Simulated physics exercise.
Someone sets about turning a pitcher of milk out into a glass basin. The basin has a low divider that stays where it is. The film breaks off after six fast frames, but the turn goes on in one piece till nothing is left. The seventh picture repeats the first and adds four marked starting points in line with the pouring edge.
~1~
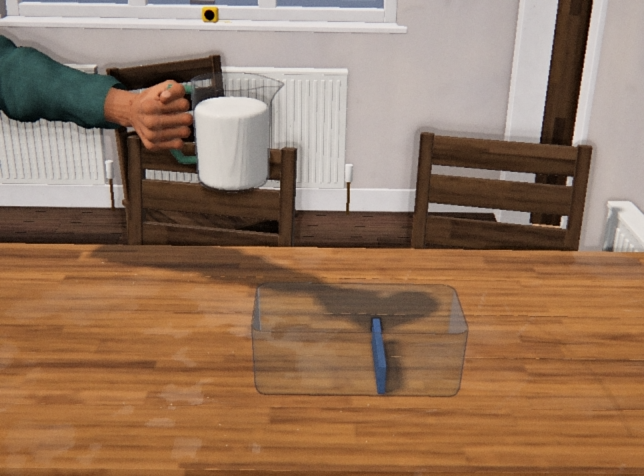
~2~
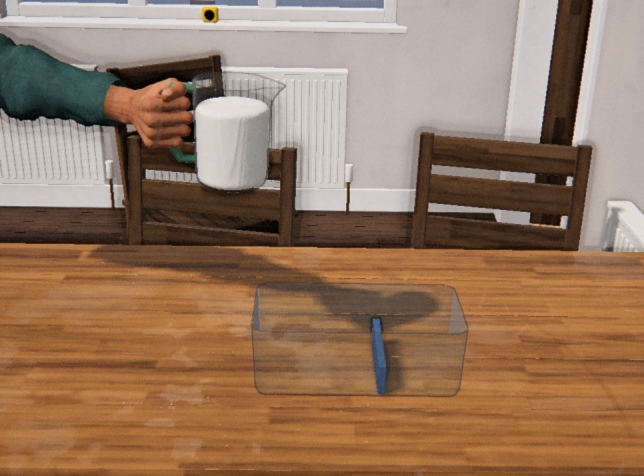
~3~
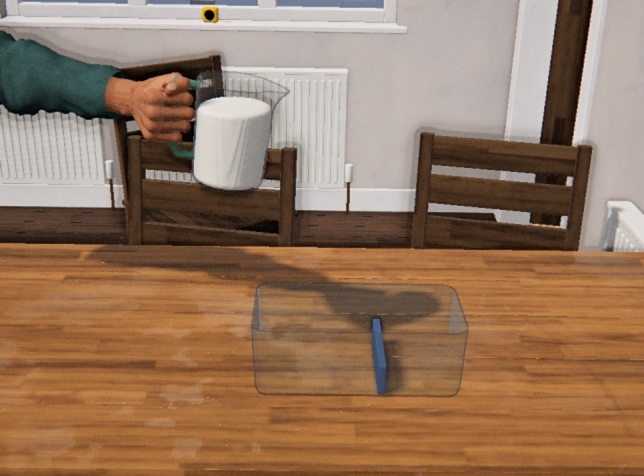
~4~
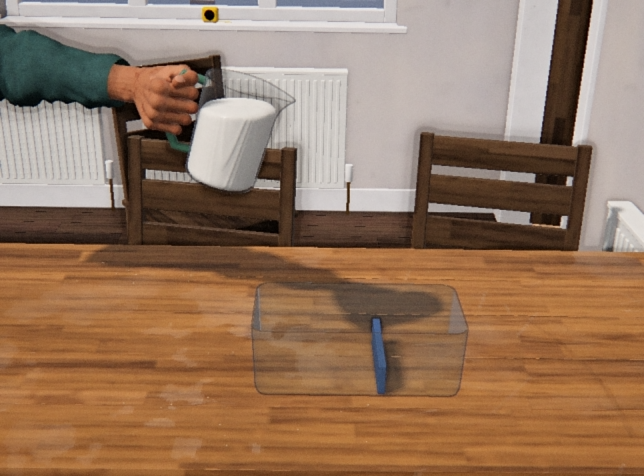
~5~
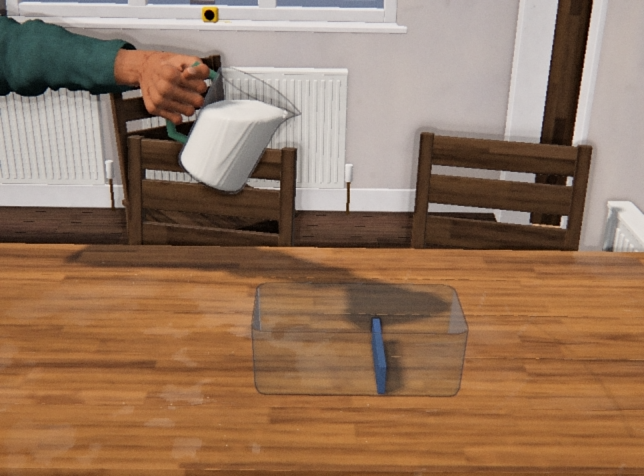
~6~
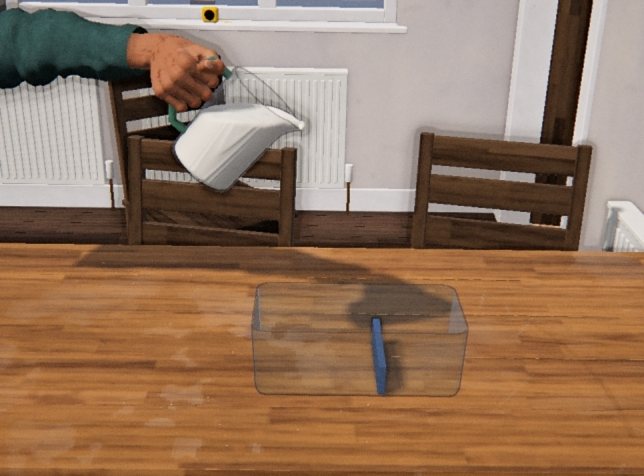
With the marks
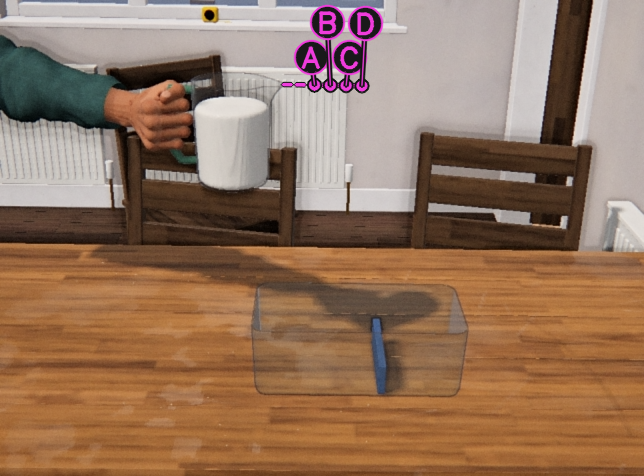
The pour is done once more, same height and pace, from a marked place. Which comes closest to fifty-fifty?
A beats the others.
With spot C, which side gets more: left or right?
More ends on the right.
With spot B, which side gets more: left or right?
More ends on the right.
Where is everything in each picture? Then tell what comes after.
In the first frame, upright, lip at (283, 84); basin from (255, 391) to (459, 393); top of the wall at (379, 341); nothing has left yet.
In the second frame, upright, lip at (285, 86); nothing has left yet.
In the third frame, tipped about 7°, lip at (289, 91); nothing has left yet.
In the fourth frame, tipped about 16°, lip at (295, 100); nothing has left yet.
In the fifth frame, tipped about 27°, lip at (300, 113); nothing has left yet.
In the sixth frame, tipped about 41°, lip at (302, 129); nothing has left yet.
In magenta, A at (314, 85); B at (330, 85); C at (346, 85); D at (361, 85).
If A is chosen, about 54 % ends left of the wall and 41 % right of it; 5 % is lost outside.
If B is chosen, about 31 % ends left of the wall and 64 % right of it; 6 % is lost outside.
If C is chosen, about 18 % ends left of the wall and 76 % right of it; 7 % is lost outside.
If D is chosen, about 20 % ends left of the wall and 70 % right of it; 10 % is lost outside.
